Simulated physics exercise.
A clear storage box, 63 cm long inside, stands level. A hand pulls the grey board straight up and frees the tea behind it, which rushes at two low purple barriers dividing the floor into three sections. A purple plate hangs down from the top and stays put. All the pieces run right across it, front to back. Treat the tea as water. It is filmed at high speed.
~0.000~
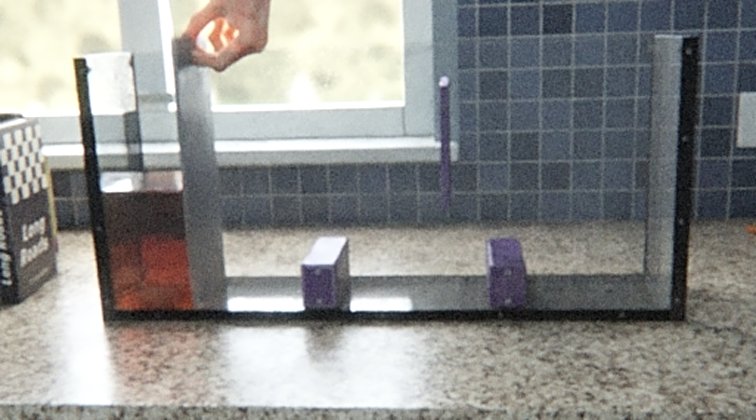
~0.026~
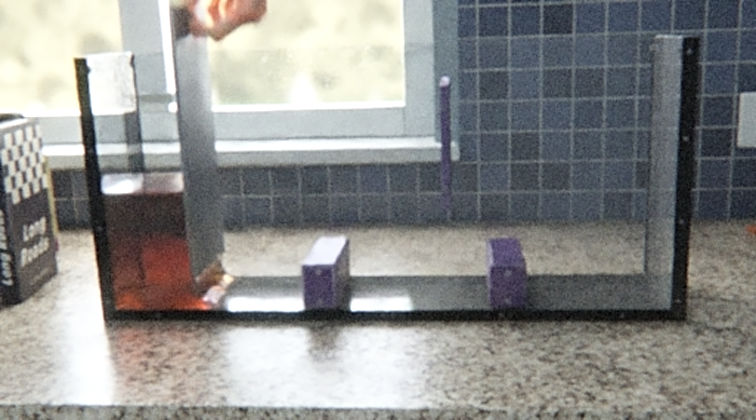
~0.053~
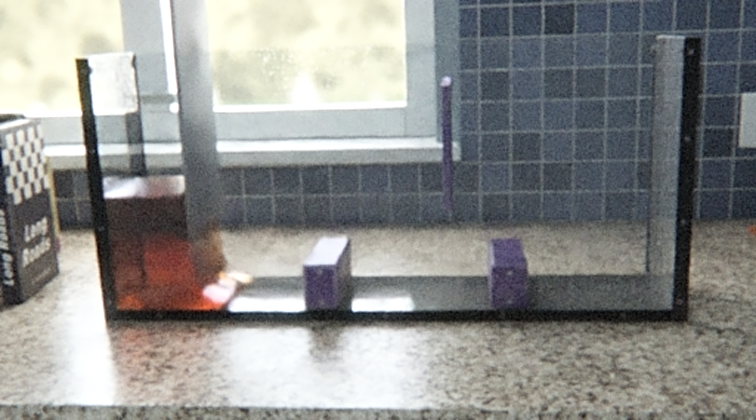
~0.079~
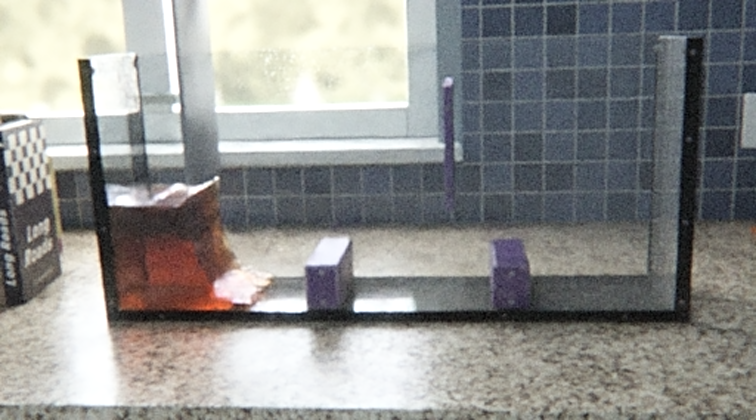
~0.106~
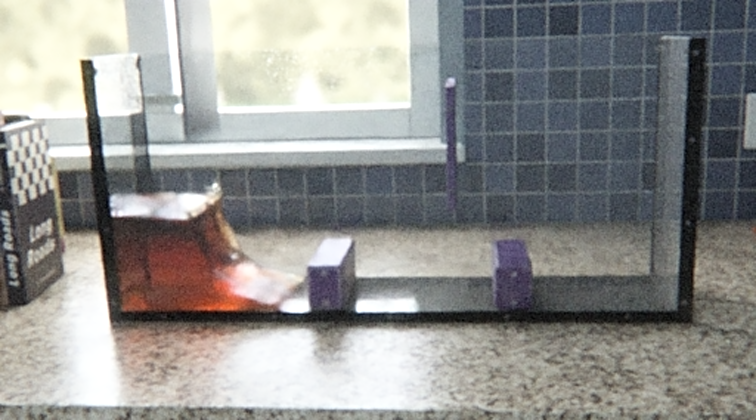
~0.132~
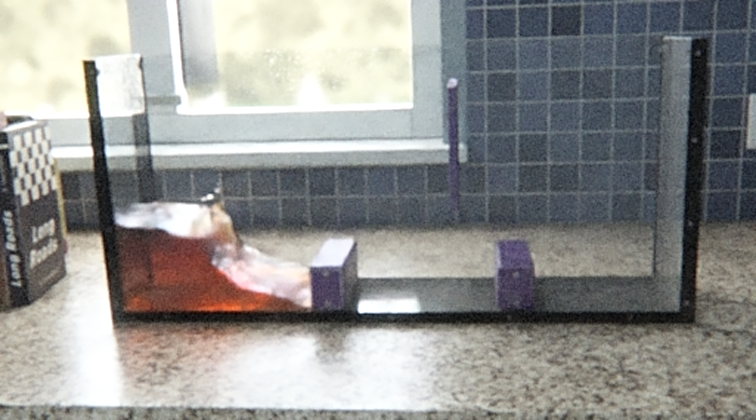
On a speckled kitchen counter, a hand pulled a grey board straight up inside a clear box, and the reddish-brown liquid behind it slumped and surged right along the floor to the first low purple block.
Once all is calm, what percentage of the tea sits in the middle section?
About 32 per cent.
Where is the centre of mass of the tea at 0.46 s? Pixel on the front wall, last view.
Near (274, 271).
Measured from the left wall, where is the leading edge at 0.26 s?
About 24 cm.
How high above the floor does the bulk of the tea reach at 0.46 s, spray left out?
Roughly 22.5 cm up.
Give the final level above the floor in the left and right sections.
In turn 4.0 and 0.0 cm.
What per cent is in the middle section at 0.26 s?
Near 2 in a hundred.
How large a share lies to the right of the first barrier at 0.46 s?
Near 26 in a hundred.
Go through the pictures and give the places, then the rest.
Level at the left end (109, 193); front at (192, 307); board bottom (195, 307); the first barrier (broad) has its top at (317, 266); the second barrier (broad) has its top at (508, 267), in the first frame.
Level at the left end (110, 194); front at (205, 307); board bottom (193, 280), in the second frame.
Level at the left end (112, 198); front at (224, 307); board bottom (190, 234), in the third frame.
Level at the left end (115, 206); front at (249, 307); board bottom (188, 188), in the fourth frame.
Level at the left end (118, 216); front at (278, 308); board bottom (186, 140), in the fifth frame.
Level at the left end (121, 226); front at (307, 308); the board is clear, in the sixth frame.
By 0.26 s 98 per cent is still short of the first barrier, 0 is over the second.
By 0.46 s 73 per cent is still short of the first barrier, 0 is over the second.
By 0.81 s 70 per cent is still short of the first barrier, 0 is over the second.
At rest it is 68 per cent left, 31 middle, 0 right.
